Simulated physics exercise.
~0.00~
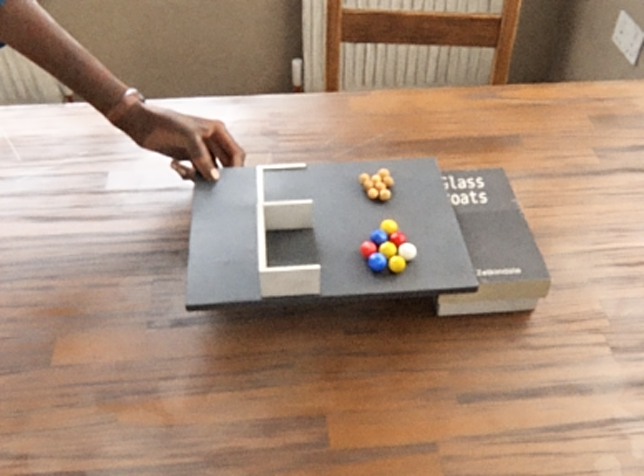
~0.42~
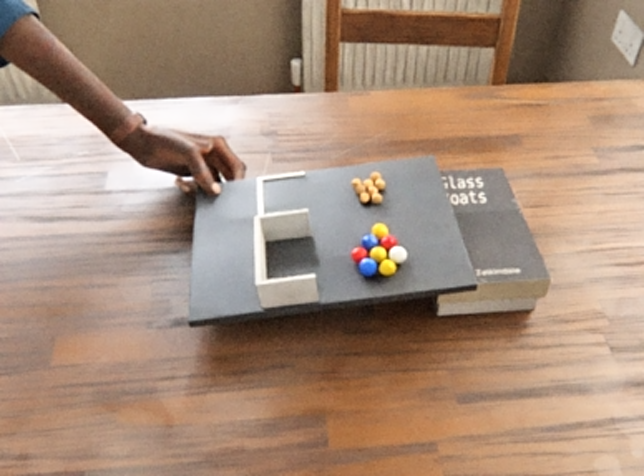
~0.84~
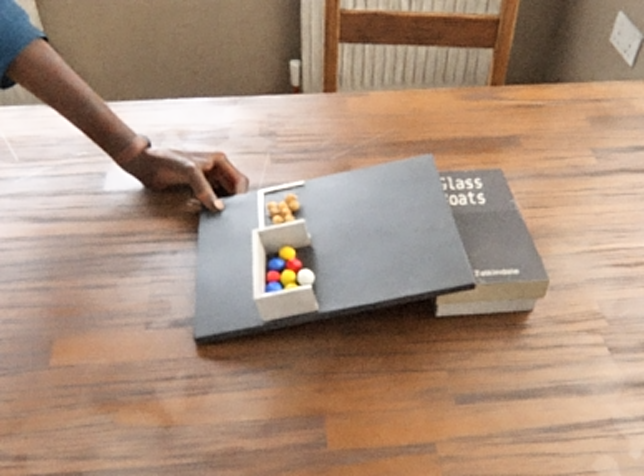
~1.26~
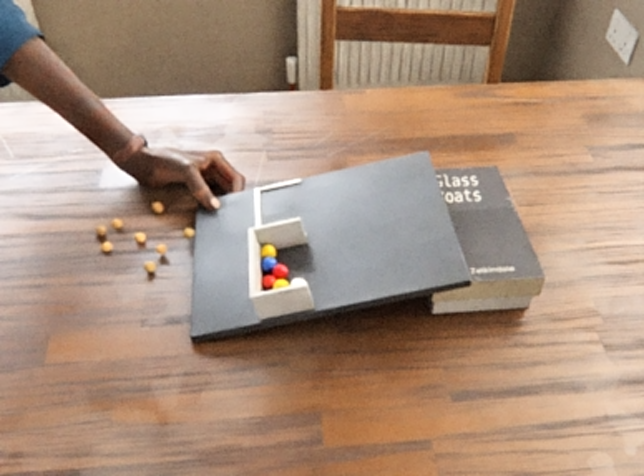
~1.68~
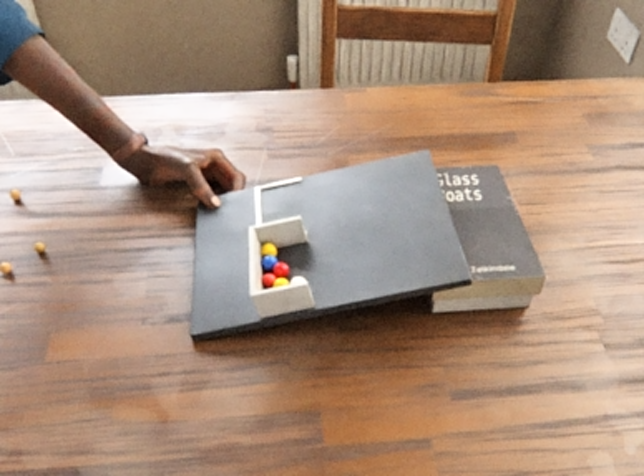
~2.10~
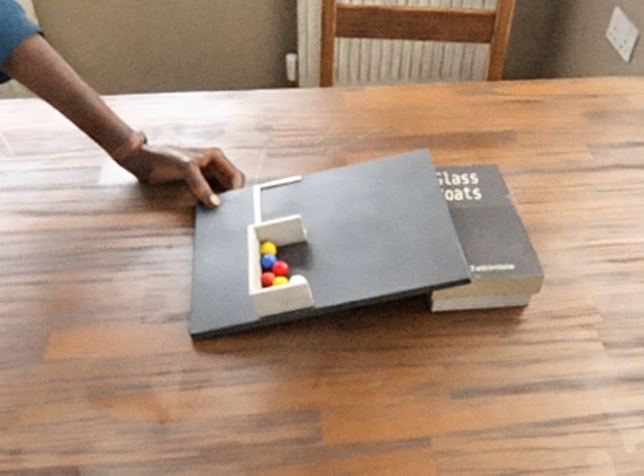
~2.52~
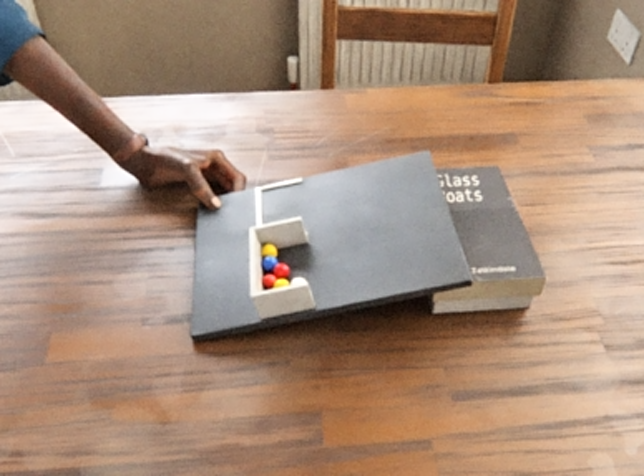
Two clusters of little balls rolled down a dark board as a hand lowered its left end, the other end propped on a book; the colourful ones stayed behind a pale barrier, while the orange-brown ones got past theirs and rolled away across the table.
